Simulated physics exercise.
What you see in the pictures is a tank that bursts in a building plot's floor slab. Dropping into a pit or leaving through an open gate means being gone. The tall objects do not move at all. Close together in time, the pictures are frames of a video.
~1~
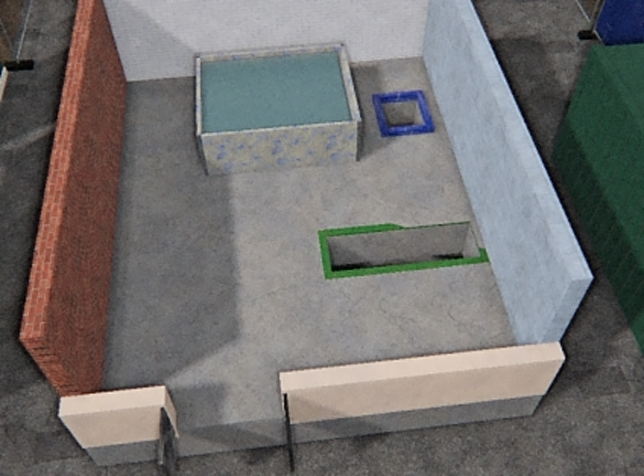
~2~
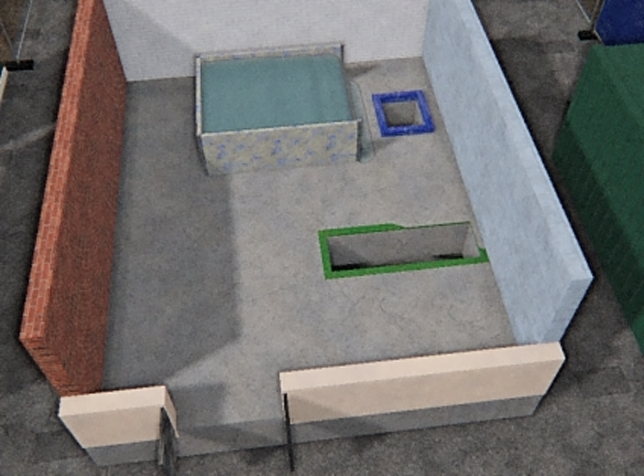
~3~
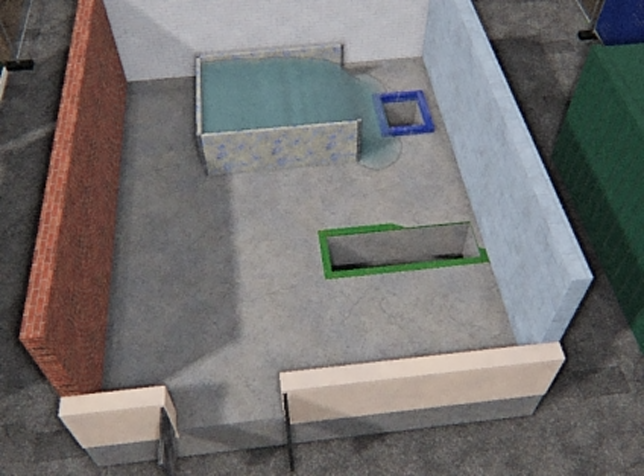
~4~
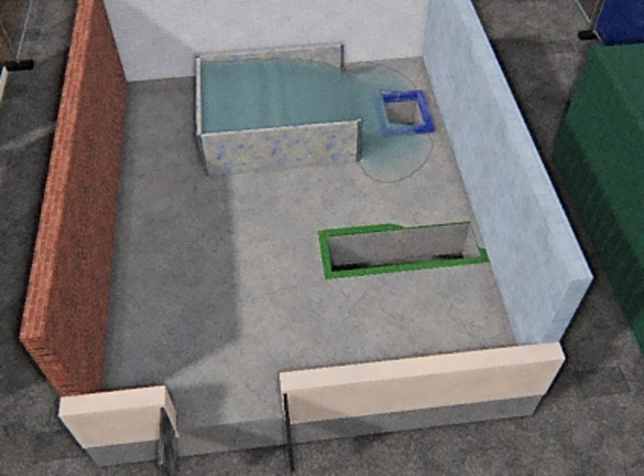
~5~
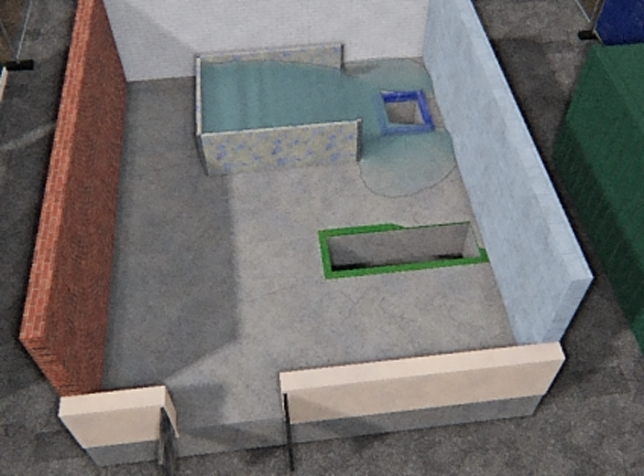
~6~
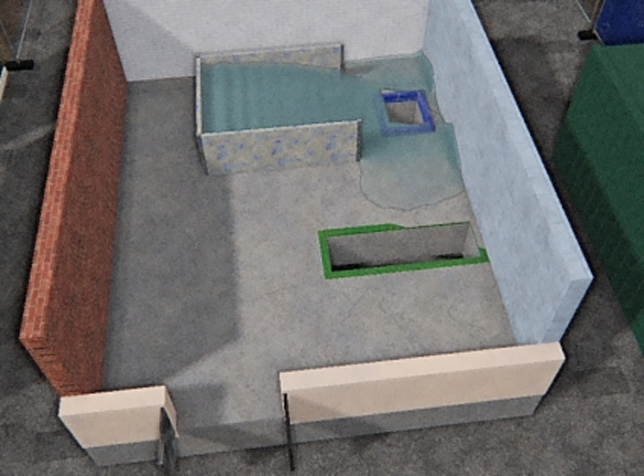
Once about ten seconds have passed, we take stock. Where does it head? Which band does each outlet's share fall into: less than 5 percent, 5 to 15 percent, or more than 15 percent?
As I see it, the gate will take below five per cent; the green pit will take beyond fifteen per cent; the blue pit will take beyond fifteen per cent.
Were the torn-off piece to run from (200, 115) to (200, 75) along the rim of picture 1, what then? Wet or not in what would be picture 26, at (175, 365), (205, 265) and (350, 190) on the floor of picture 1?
Well, the first is hit by the spill, the next hit by the spill, the last missed by the spill.
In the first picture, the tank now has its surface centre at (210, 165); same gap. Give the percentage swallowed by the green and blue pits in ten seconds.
Green 55 %, blue 14 %.
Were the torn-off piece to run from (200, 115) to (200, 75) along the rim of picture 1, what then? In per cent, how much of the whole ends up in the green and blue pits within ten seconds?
Shares: Green at 14 percent, blue at 6 percent.
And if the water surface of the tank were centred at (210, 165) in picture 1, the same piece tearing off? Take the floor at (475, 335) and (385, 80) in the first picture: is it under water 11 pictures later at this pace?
Untouched, soaked.
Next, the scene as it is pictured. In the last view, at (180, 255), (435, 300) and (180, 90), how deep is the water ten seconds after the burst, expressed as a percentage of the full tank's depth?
In order: 2, 0, 4 %.
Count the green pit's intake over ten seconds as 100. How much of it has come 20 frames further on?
Roughly 45 per cent.
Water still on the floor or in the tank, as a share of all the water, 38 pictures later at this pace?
That comes to around 40 in a hundred.
A moment on, water covers 15 % of the floor; the gate 0 %, the green pit 1 %, the blue pit 12 %.
Next, water covers 20 % of the floor; the gate 0 %, the green pit 6 %, the blue pit 22 %.
Then, water covers 25 % of the floor; the gate 0 %, the green pit 14 %, the blue pit 32 %.
Later, water covers 40 % of the floor; the gate 0 %, the green pit 26 %, the blue pit 35 %.
In the end, water covers 60 % of the floor; the gate 0 %, the green pit 33 %, the blue pit 35 %.
